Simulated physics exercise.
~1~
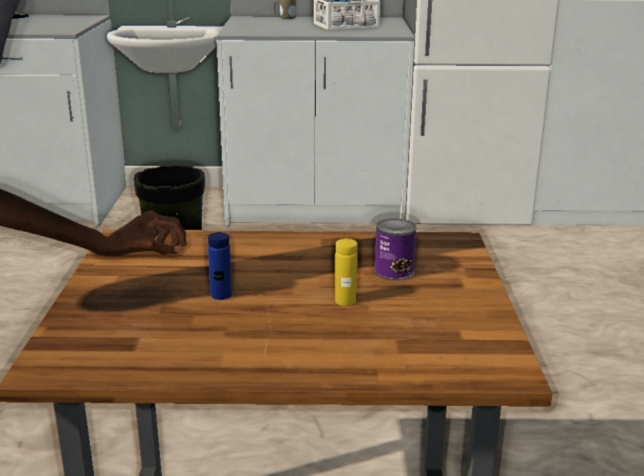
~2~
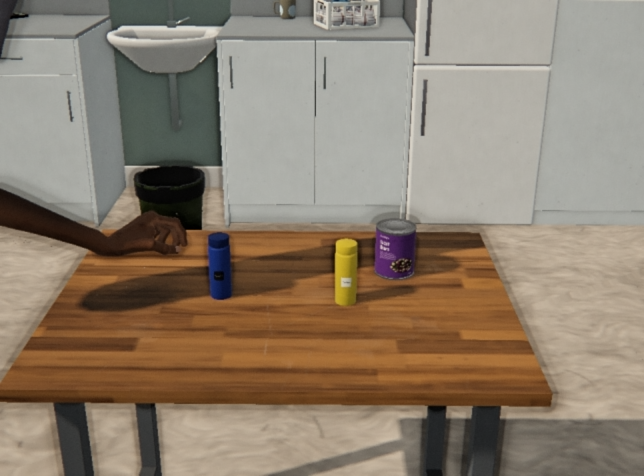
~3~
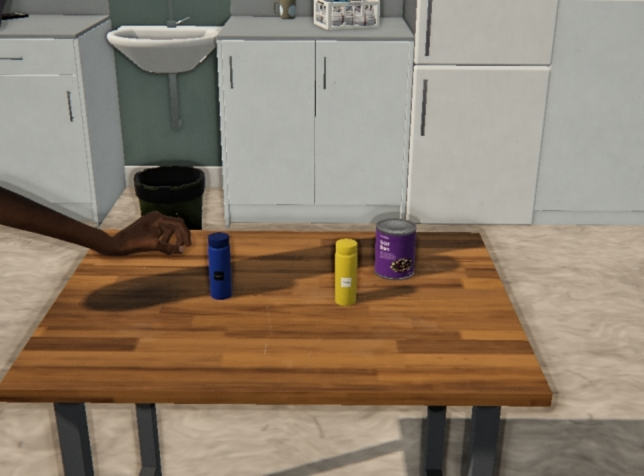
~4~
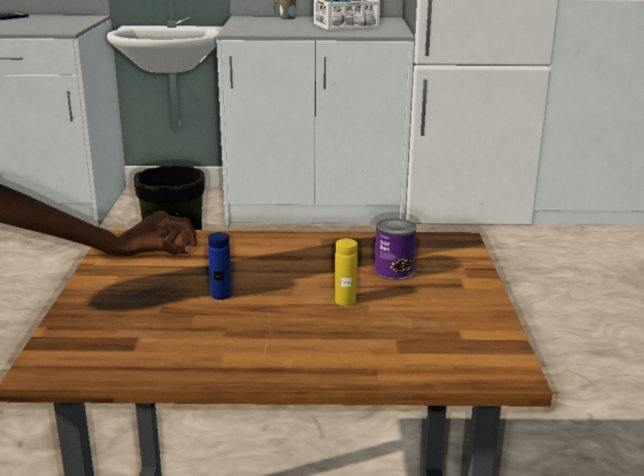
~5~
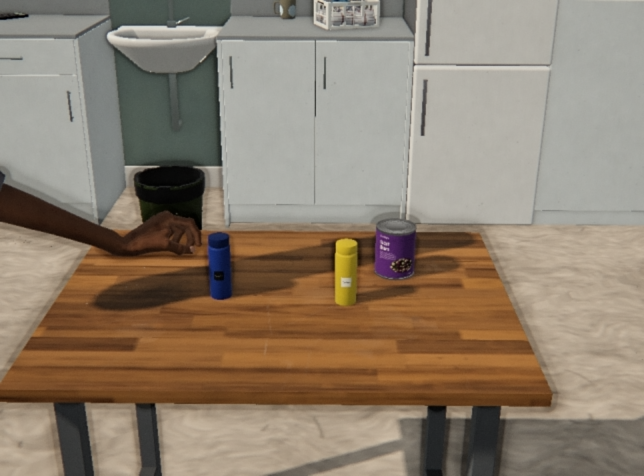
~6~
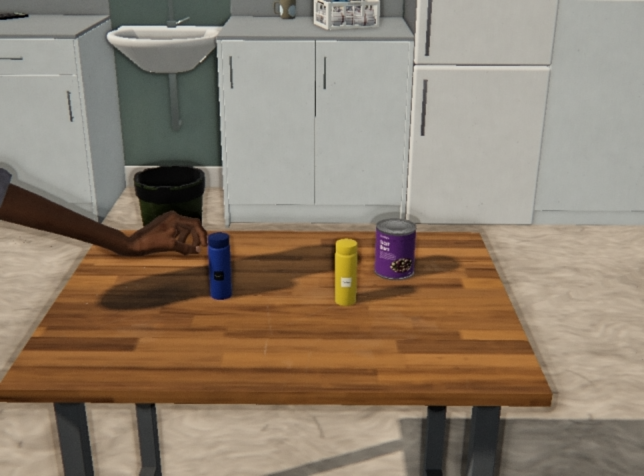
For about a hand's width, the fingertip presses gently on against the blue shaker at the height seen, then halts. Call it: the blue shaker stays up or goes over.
Goes over.
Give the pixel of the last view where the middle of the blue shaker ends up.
Around (270, 286).
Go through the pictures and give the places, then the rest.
Blue shaker (220, 266), in the first frame.
Blue shaker (220, 266), in the second frame.
Blue shaker (220, 266), in the third frame.
Blue shaker (220, 266), in the fourth frame.
Blue shaker (220, 266), in the fifth frame.
Blue shaker (220, 266), in the sixth frame.
Then, 0.50 s later than the last frame, blue shaker tilted by 33° near (239, 265).
Then, 0.70 s later than the last frame, blue shaker on its side near (267, 283).
When it is over, lying over on the table, blue shaker. End places, in pixels of the last picture, blue shaker near (270, 286).
